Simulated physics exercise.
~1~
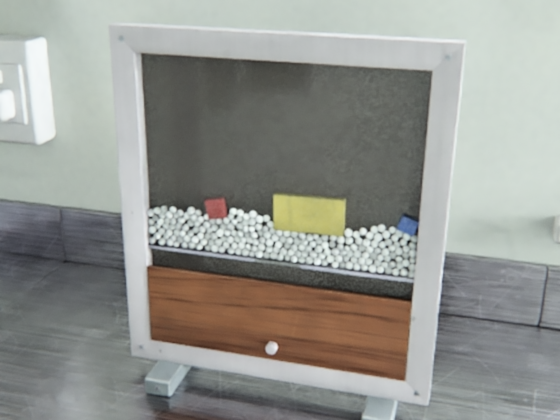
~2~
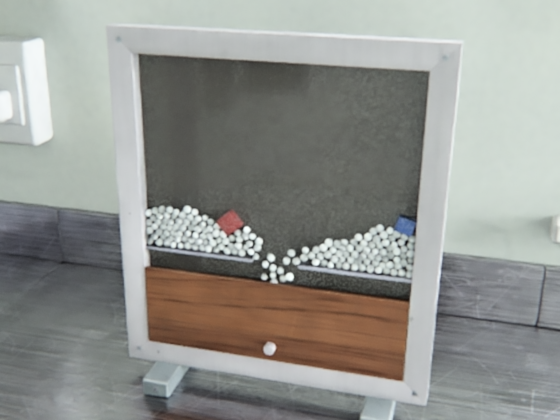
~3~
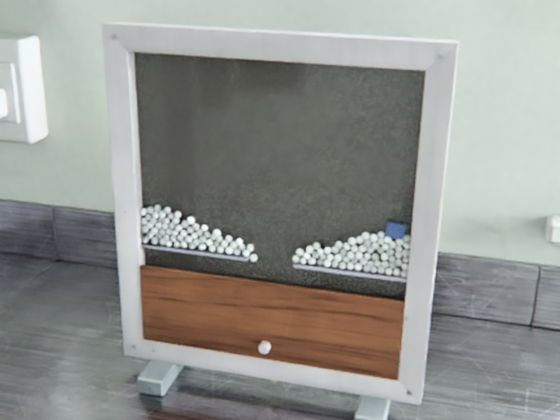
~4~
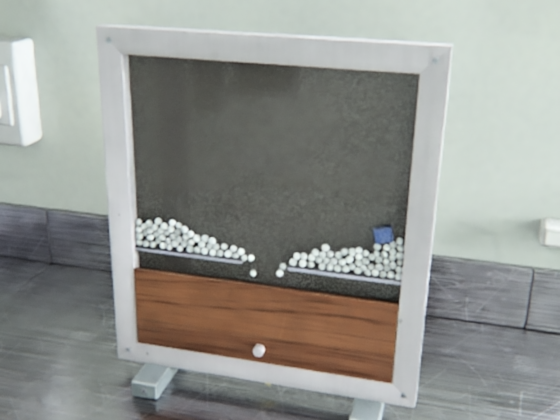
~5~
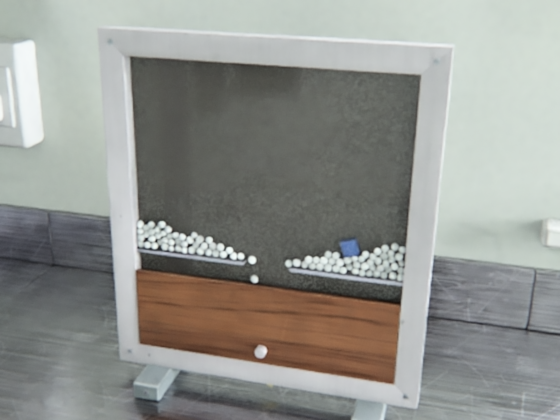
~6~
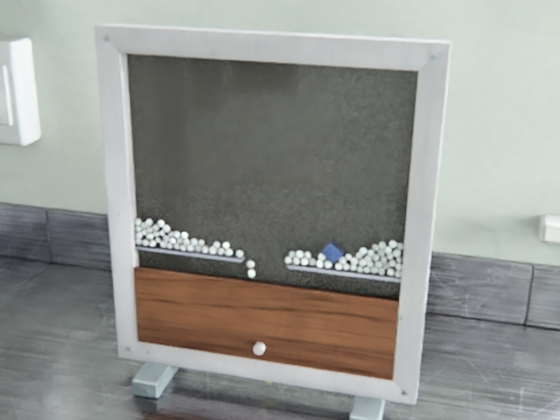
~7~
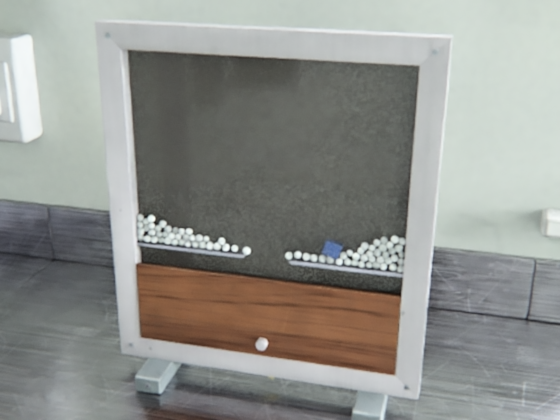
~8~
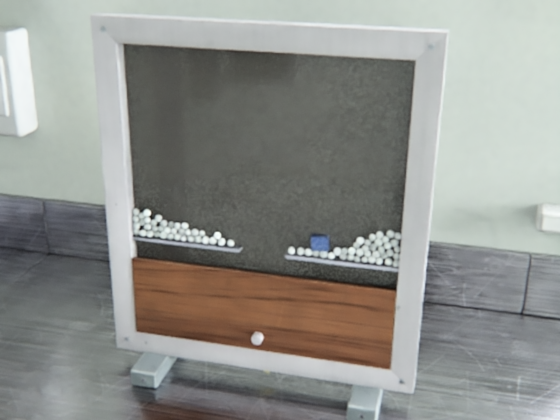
White beads draining through a gap in a framed display, yellow then red blocks disappearing, blue block sliding left and staying.
